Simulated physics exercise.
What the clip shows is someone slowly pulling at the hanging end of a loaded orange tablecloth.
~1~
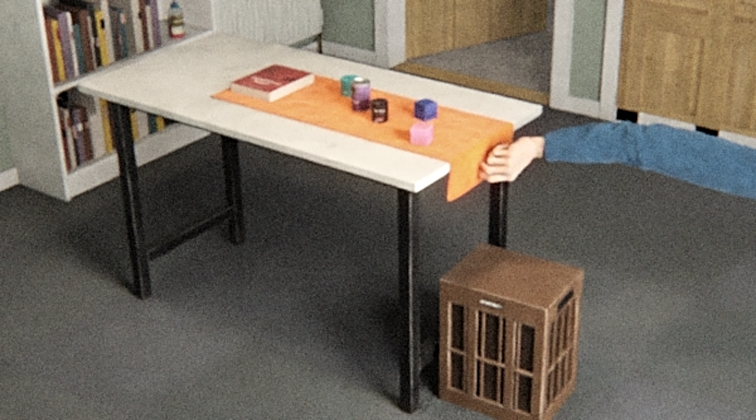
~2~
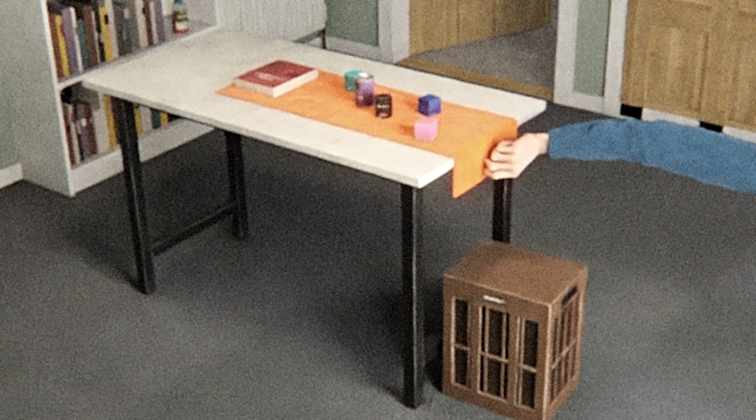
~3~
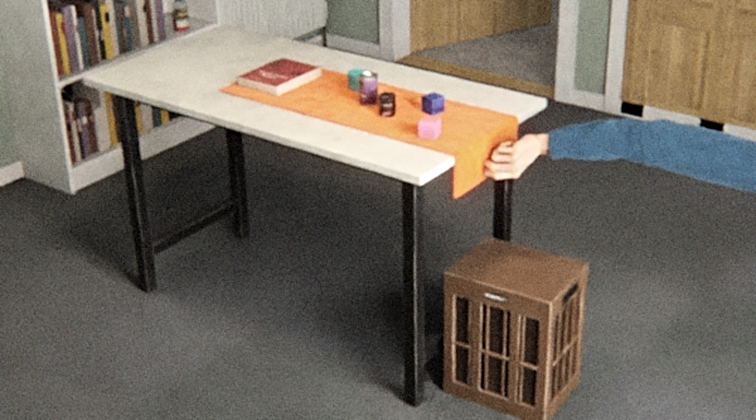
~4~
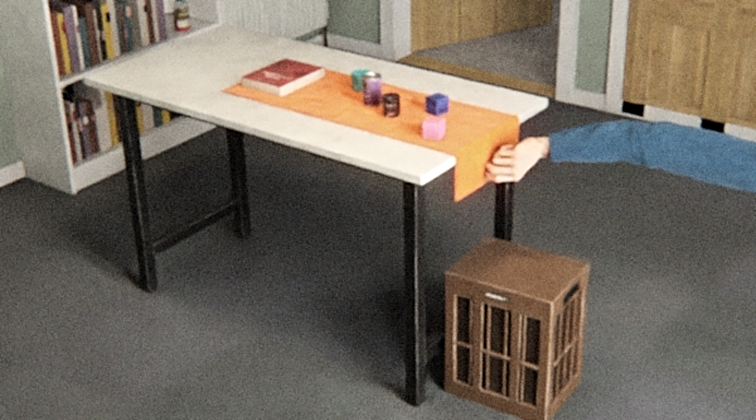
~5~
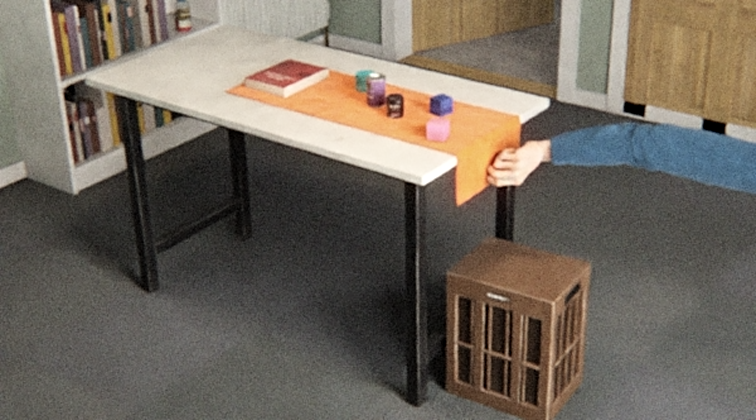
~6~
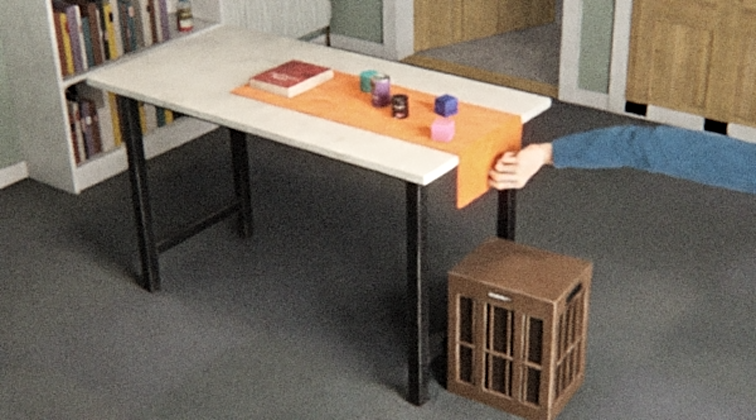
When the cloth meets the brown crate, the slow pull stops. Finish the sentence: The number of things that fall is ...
The number of things that fall is two.
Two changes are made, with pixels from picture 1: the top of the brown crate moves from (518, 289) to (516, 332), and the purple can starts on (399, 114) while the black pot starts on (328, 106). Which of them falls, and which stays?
Result: Purple can gone, black pot still there.
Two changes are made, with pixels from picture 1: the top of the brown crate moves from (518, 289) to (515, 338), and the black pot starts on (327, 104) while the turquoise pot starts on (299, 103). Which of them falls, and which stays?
Well, the black pot is safe, and the turquoise pot is safe.
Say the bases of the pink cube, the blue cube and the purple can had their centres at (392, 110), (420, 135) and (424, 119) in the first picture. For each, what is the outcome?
Result - pink cube still up, blue cube down, purple can down.
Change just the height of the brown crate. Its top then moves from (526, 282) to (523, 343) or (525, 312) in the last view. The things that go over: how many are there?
It would be 4 and 3.
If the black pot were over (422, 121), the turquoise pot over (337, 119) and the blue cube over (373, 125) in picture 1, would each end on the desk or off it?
In the end the black pot is no longer up there, the turquoise pot is still up there and the blue cube is still up there.
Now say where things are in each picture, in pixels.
Hem (449, 201); pink cube (422, 126); blue cube (426, 102); black pot (380, 101); purple can (361, 81); turquoise pot (350, 78); top of the crate (517, 289), in the first picture.
Hem (454, 198); pink cube (426, 121), in the second picture.
Hem (454, 199); blue cube (433, 96), in the third picture.
Hem (455, 202); black pot (391, 95); top of the crate (523, 282), in the fourth picture.
Hem (457, 206); purple can (376, 77), in the fifth picture.
Hem (458, 209); pink cube (443, 122); blue cube (446, 98); black pot (400, 96); purple can (381, 77); turquoise pot (369, 74), in the sixth picture.
A little later, hem near (491, 246); pink cube gone.
Next, hem on the crate; pink cube and blue cube gone.
When it is over, hem on the crate; pink cube and blue cube gone. It carries off two.
